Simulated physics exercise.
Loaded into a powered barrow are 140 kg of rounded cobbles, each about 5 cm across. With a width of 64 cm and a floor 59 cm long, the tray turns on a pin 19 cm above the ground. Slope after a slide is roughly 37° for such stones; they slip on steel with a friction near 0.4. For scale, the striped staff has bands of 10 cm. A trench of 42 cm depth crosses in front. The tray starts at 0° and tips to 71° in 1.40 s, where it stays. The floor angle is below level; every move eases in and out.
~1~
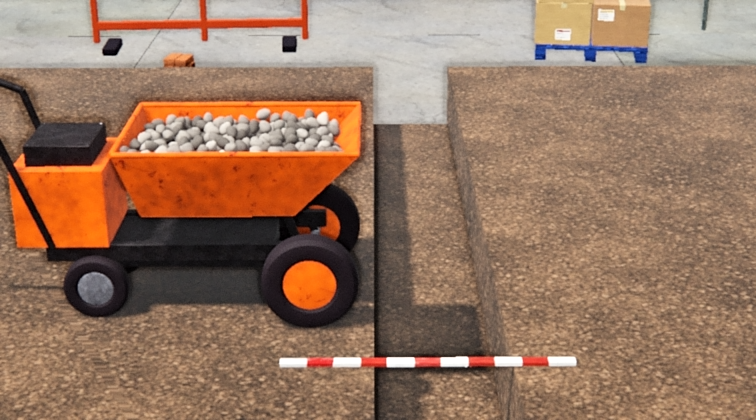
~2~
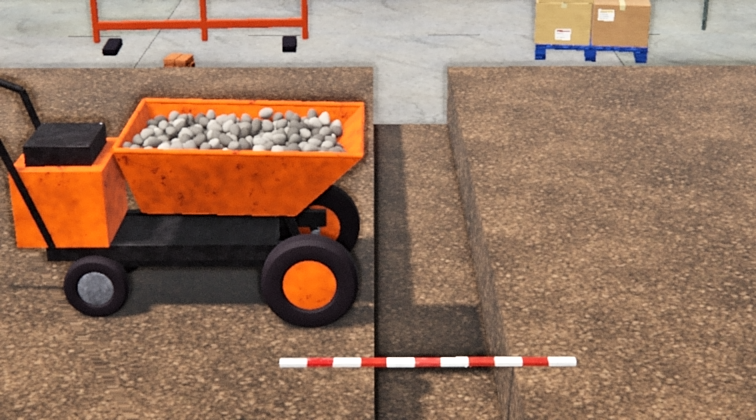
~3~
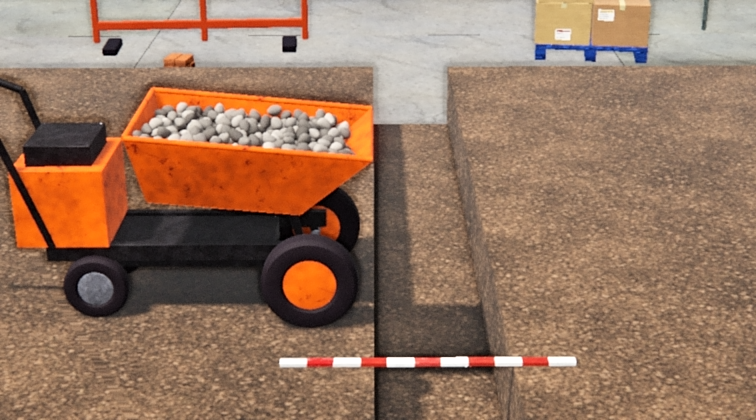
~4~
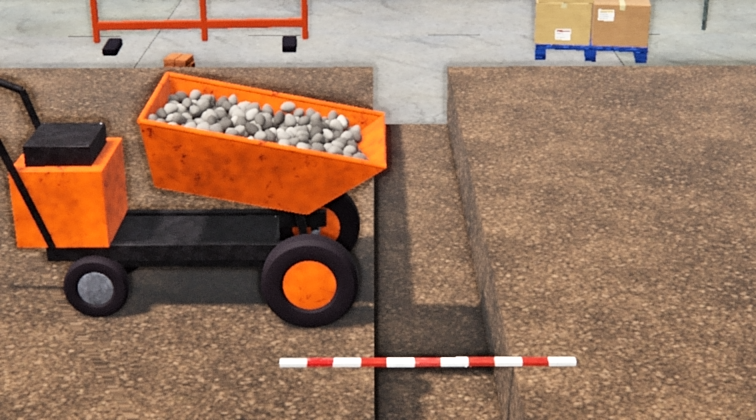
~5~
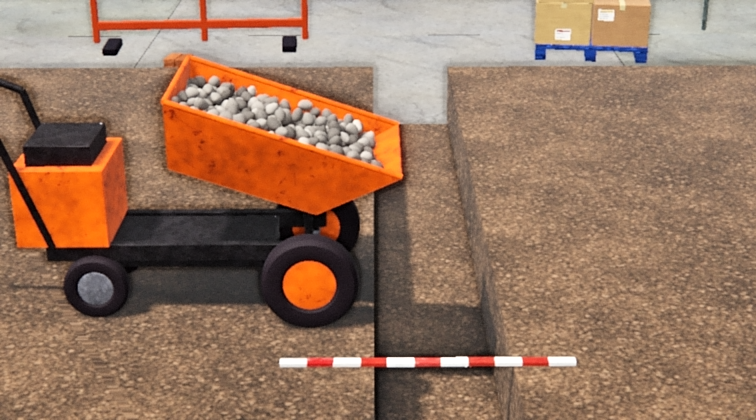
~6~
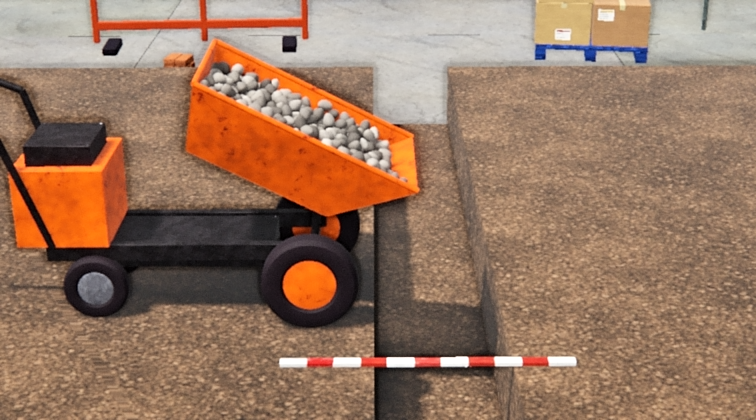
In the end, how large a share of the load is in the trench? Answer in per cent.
A share of roughly 53 %.
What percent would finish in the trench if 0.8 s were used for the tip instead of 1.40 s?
Trench share: Approx. 45%.
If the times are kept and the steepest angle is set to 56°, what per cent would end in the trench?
It would be near 55 per cent.
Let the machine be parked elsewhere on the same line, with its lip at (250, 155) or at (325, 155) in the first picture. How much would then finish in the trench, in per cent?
It comes to about 100 and 85 in a hundred.
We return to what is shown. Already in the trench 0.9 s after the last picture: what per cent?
25 per cent, give or take.
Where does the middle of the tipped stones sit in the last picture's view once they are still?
I'd point to around (490, 352).
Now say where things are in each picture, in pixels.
The tray is at 0°, its lip at (358, 155); the top of the load is at (218, 129), in the first frame.
The tray is at 1°, its lip at (362, 156); the top of the load is at (203, 126), in the second frame.
Lip at (371, 160), floor tilted 5°, highest stones at (203, 117), in the third frame.
Lip at (385, 167), floor tilted 11°, highest stones at (190, 108), in the fourth frame.
Lip at (402, 177), floor tilted 19°, highest stones at (208, 93), in the fifth frame.
The tray is at 27°, its lip at (418, 191); the top of the load is at (225, 77), in the sixth frame.
Then, 0.5 s after the last picture the floor is at 60°, 99 % in the tray, 1 % in the trench; the foremost stones are at (464, 233).
Then, 0.9 s after the last picture the floor is at 71°, 39 % in the tray, 27 % in the trench, 34 % past the trench; the foremost stones are at (610, 291).
Then, 1.3 s after the last picture the floor is at 71°, 10 % in the tray, 42 % in the trench, 48 % past the trench; the foremost stones are at (720, 286).
Then, 3.2 s after the last picture the floor is at 71°, 0 % in the tray, 53 % in the trench, 47 % past the trench; the foremost stones are past the picture's edge.
